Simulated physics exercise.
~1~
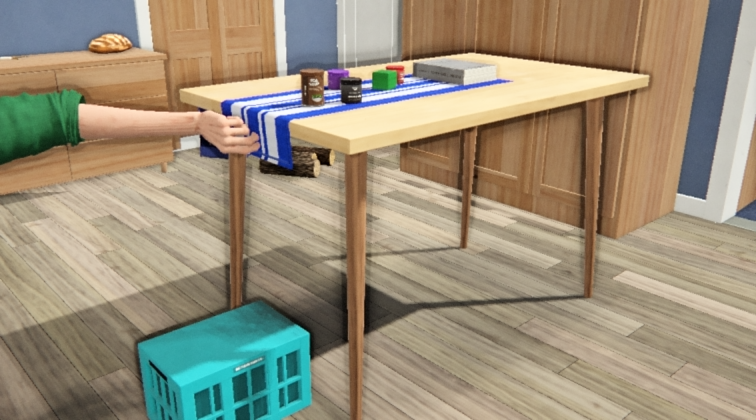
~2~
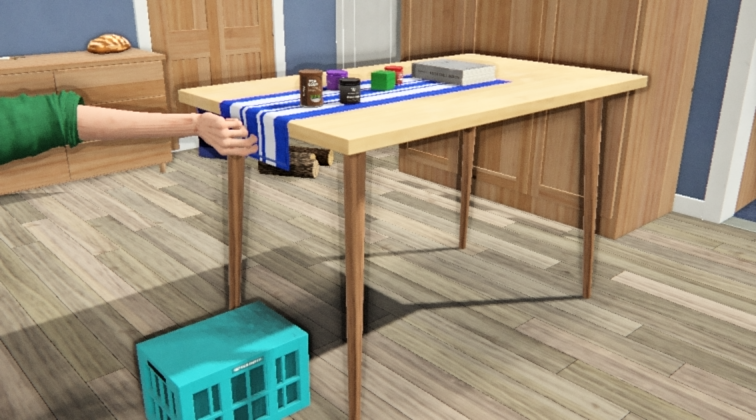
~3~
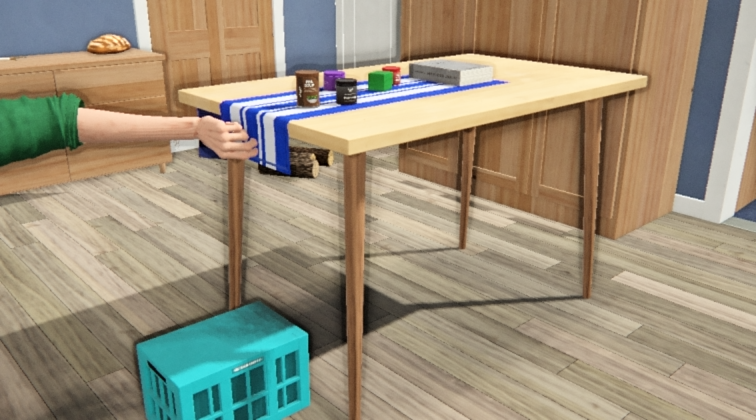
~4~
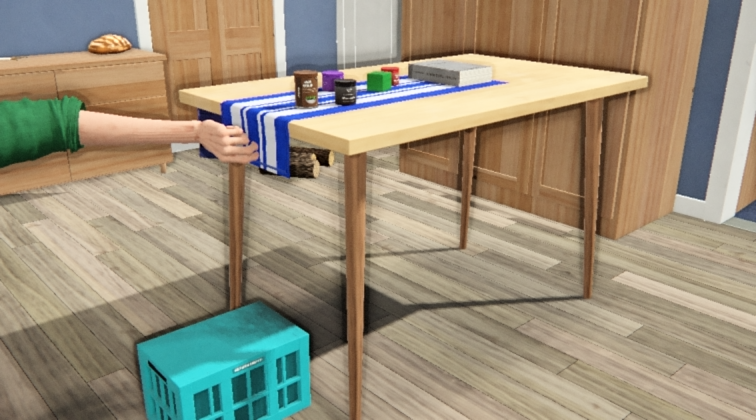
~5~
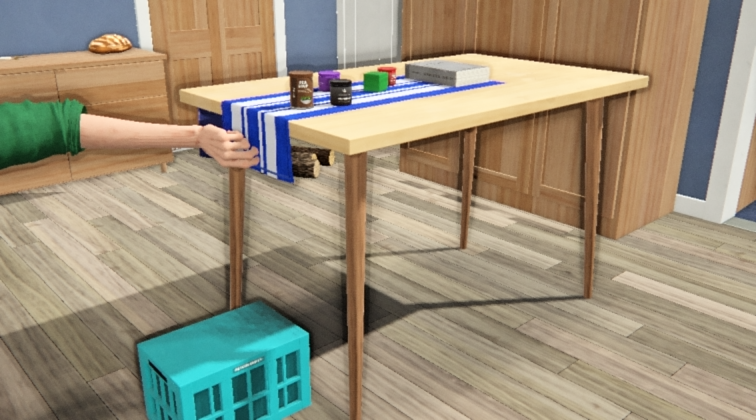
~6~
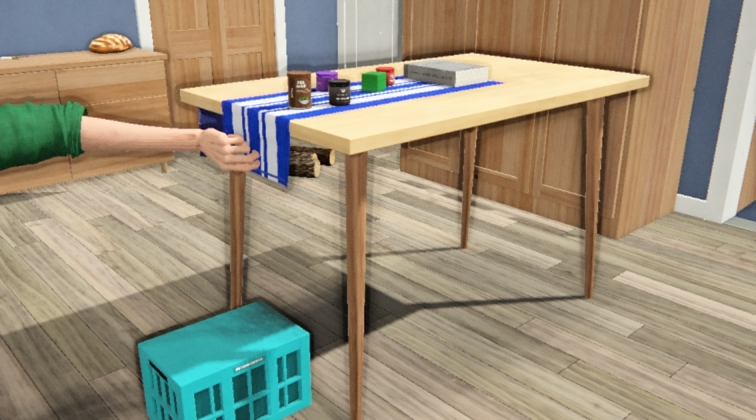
A hand slowly pulled a blue-and-white striped cloth over the end of a wooden table, and the cans, small pots, green cube and gray box on it shifted slightly left with it.
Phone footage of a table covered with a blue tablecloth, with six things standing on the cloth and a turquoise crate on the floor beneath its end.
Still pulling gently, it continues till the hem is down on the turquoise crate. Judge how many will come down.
The top will end up four items short.
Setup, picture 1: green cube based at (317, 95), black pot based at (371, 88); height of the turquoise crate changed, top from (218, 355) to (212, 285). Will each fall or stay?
So the green cube leaves, and the black pot stays there.
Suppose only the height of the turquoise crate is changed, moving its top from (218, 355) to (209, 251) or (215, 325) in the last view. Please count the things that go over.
Then 1 and 3.
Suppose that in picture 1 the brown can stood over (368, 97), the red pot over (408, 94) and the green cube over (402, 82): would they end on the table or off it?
The brown can ends up off the top, the red pot ends up off the top, the green cube ends up on top still.
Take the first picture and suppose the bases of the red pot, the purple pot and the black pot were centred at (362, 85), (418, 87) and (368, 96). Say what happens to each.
Red pot: Lost. Purple pot: Safe. Black pot: Lost.
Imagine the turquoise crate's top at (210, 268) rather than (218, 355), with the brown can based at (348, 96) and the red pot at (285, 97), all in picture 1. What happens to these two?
Result: Brown can still there, red pot gone.
Soon after, hem near (258, 227); brown can gone.
Then, hem near (259, 277); brown can and black pot gone.
Further on, hem on the crate; brown can, black pot, purple pot and green cube gone.
At rest, hem on the crate; brown can, black pot, purple pot and green cube gone. The answer is four.
